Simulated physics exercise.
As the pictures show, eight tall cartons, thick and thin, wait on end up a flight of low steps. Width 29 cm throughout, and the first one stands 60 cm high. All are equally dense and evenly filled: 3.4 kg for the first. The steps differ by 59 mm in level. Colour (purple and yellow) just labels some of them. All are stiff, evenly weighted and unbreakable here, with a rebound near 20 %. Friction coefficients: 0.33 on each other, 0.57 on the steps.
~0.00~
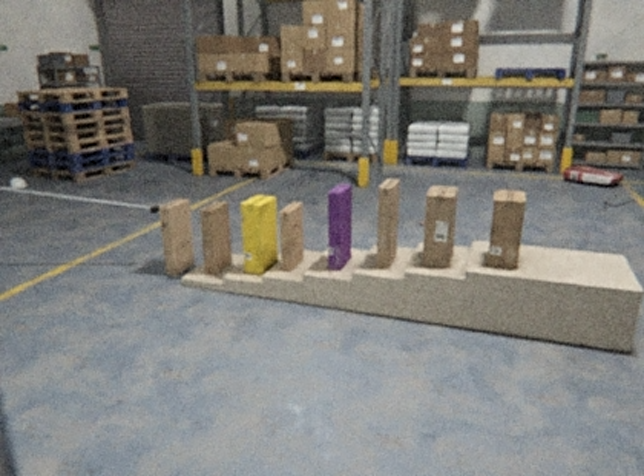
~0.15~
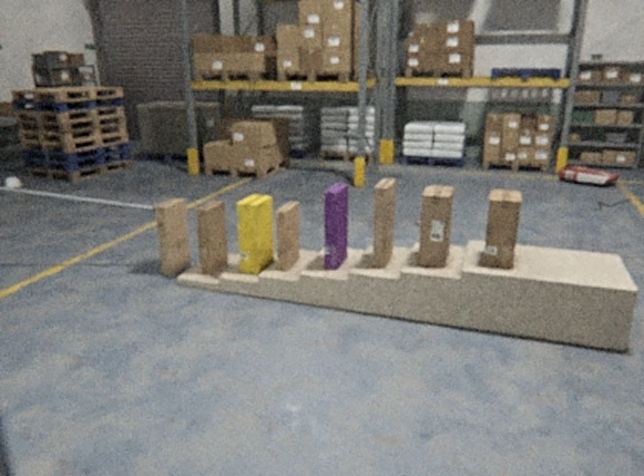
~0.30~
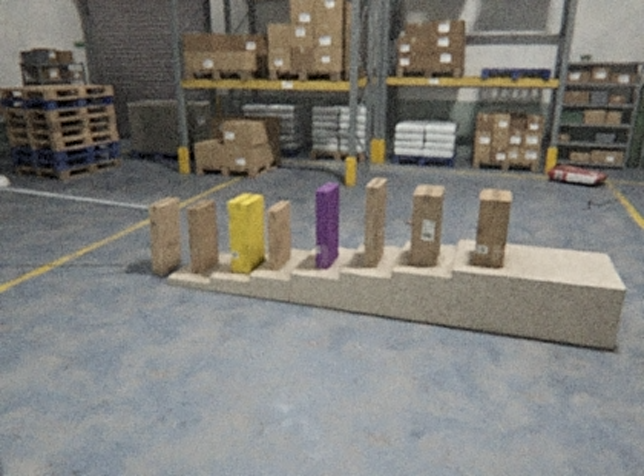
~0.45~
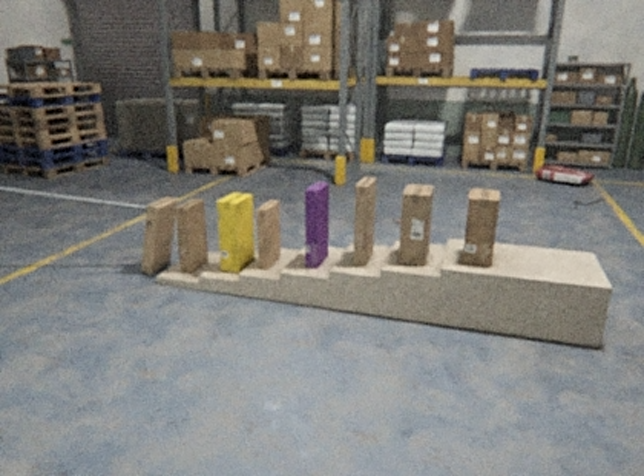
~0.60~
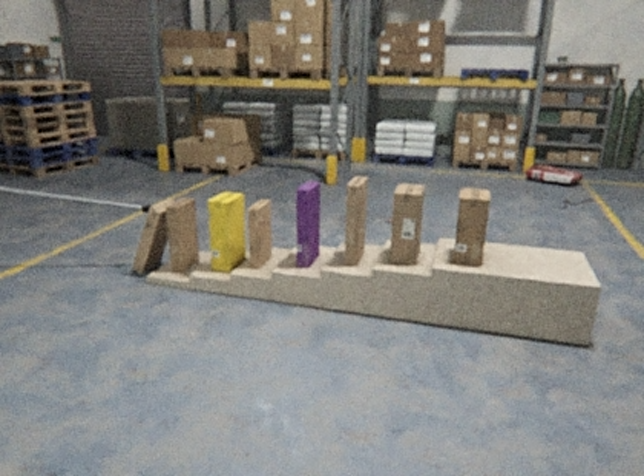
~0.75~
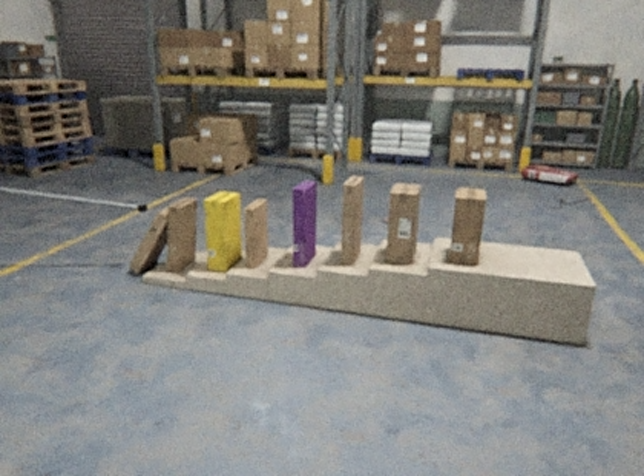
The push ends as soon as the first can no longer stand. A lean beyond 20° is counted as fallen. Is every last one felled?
All go over.
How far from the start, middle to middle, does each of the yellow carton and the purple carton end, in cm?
About: Yellow 30, purple 30.
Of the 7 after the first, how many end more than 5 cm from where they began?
Shifted: 7.
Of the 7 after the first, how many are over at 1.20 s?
1 by then.
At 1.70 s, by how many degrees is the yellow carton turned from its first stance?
About 60°.
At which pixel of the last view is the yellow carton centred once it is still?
At about (255, 243).
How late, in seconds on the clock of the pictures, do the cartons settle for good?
At about 3.0 s.
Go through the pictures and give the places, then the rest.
In the first picture (we follow the side turned to the camera; the camera pans a little), pole end (152, 210) 12 cm from the first carton; purple carton (334, 233); yellow carton (252, 240); no other piece has moved.
The second picture shows pole end (155, 211) 50 mm from the first carton; purple carton (331, 232).
The third picture shows pole end pushing; purple carton (322, 232); no other piece has moved.
The fourth picture shows pole end pushing; purple carton (311, 231); no other piece has moved.
The fifth picture shows pole end (144, 210) stopped; purple carton (303, 230); no other piece has moved.
The sixth picture shows pole end (139, 209) stopped; purple carton (299, 230); yellow carton (216, 237); steepest lean 6°, the carton at (188, 236); one has shifted.
Around 1.20 s, 1 of the 7 other cartons over; yellow carton tipped 15°.
Around 1.70 s, 4 of the 7 other cartons over; yellow carton tipped 59°; purple carton tipped 25°.
Around 2.60 s, 7 of the 7 other cartons over; yellow carton tipped 63°; purple carton tipped 60°.
Finally (3.2 s), 7 of the 7 other cartons over; yellow carton tipped 63°; purple carton tipped 61°. Not one is left standing. Seen by the last camera, middles, yellow carton near (255, 243), purple carton near (344, 242).
